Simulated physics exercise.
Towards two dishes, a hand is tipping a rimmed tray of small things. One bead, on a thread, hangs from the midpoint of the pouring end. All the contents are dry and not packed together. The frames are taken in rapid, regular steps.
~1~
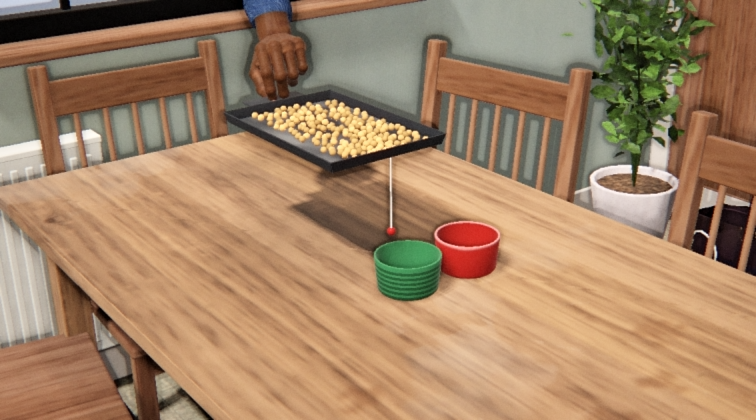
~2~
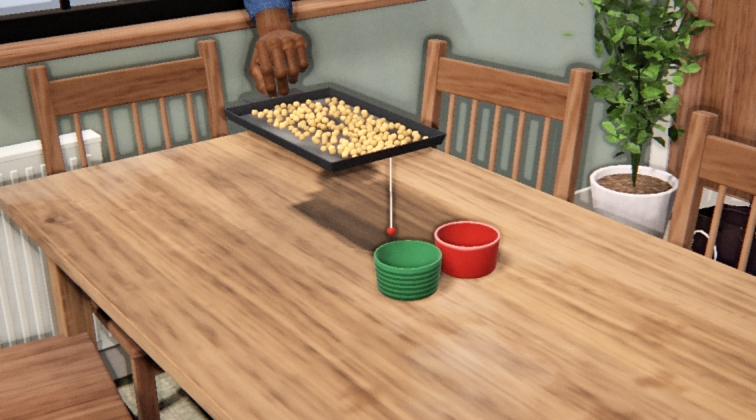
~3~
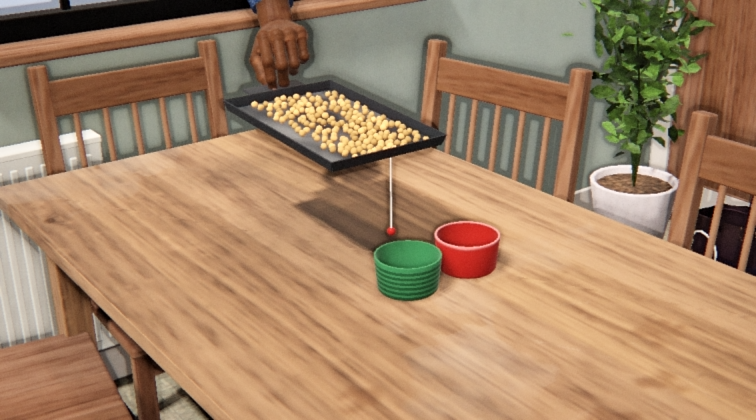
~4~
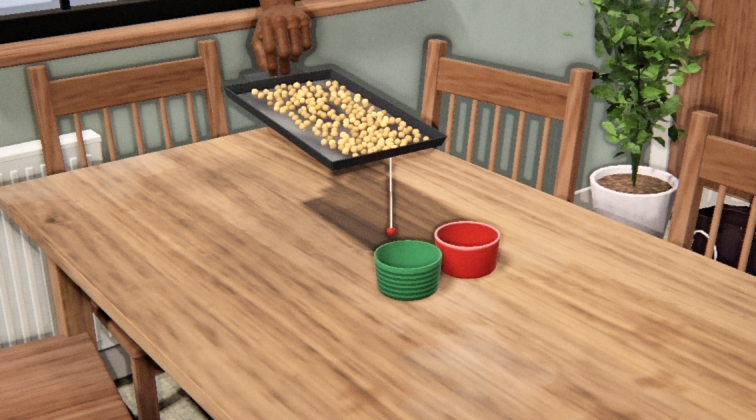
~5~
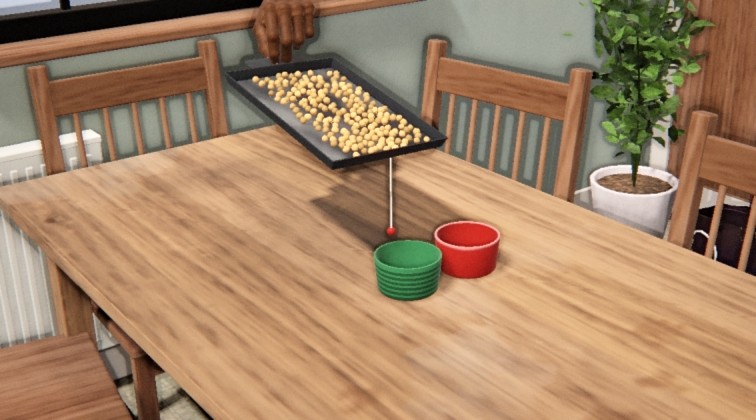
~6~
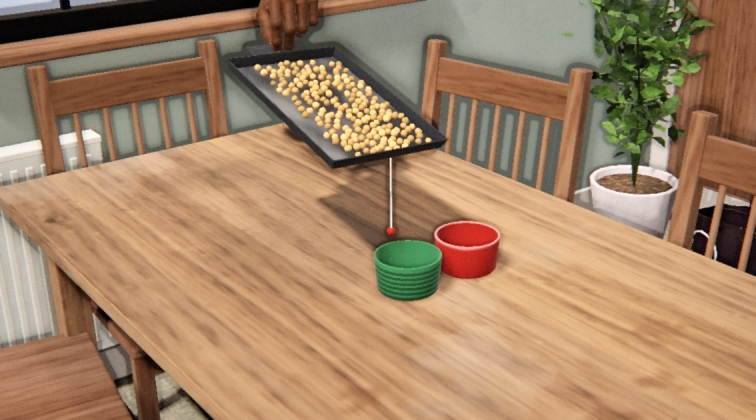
The clip opens on a dark rimmed tray of dried chickpeas held level by a hand above a wooden table, with a red bead hanging beside green and red dishes. The hand then gradually raises the far end, tilting the tray clearly toward its right front corner while the chickpeas stay spread across it.
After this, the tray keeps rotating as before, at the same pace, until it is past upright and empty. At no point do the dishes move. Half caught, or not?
Pretty clear the dishes gather most of what falls.
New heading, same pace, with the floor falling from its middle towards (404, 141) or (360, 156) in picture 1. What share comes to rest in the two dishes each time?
In turn, 60 percent and then 30 percent.
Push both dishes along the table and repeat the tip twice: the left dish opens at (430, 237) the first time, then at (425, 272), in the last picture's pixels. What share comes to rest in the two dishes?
You'd end up with around 50 per cent and then around 10 per cent.
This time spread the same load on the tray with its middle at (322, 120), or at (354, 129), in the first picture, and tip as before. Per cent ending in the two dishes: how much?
You'd get near 80 percent first and near 90 percent after that.
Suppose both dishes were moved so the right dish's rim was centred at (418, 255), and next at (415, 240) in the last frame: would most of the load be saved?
Well, it comes to a lesser portion at first and a lesser portion after that.
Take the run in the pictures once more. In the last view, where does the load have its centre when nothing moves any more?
I'd mark it at roughly (455, 266).
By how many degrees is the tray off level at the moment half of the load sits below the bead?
Roughly 95 degrees from level.
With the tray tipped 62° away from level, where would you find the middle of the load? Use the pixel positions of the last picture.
Somewhere about pixel (411, 137).
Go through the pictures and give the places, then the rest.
The first frame shows corners of the pouring end near (332, 161) and (441, 133), level; middle of the load near (342, 128), dried chickpeas; left dish near (429, 280); right dish near (489, 258); bead on its thread near (391, 231).
The second frame shows corners of the pouring end near (332, 161) and (441, 133), level; middle of the load near (342, 127).
The third frame shows corners of the pouring end near (332, 161) and (442, 134), tipped barely, lowest at the right corner; middle of the load near (342, 123).
The fourth frame shows corners of the pouring end near (333, 160) and (442, 135), tipped a little, lowest at the right corner; middle of the load near (342, 117).
The fifth frame shows corners of the pouring end near (334, 159) and (443, 136), tipped a little, lowest at the right corner; middle of the load near (343, 112).
The sixth frame shows corners of the pouring end near (335, 159) and (443, 138), tipped clearly, lowest at the right corner; middle of the load near (345, 106); left dish near (429, 280); right dish near (489, 258).
Shortly afterwards, tray tipped steeply; the bulk on the tray; only a few in the right dish; only a few outside both; a little in the air.
Next, tray tipped past a quarter turn; only a few on the tray; near a quarter in the left dish; near a third in the right dish; a little outside both; near a quarter in the air.
Some moments later, tray tipped past a quarter turn; near a third in the left dish; near half in the right dish; near a quarter outside both.
In the end, tray tipped past a quarter turn; near a third in the left dish; near half in the right dish; near a quarter outside both.
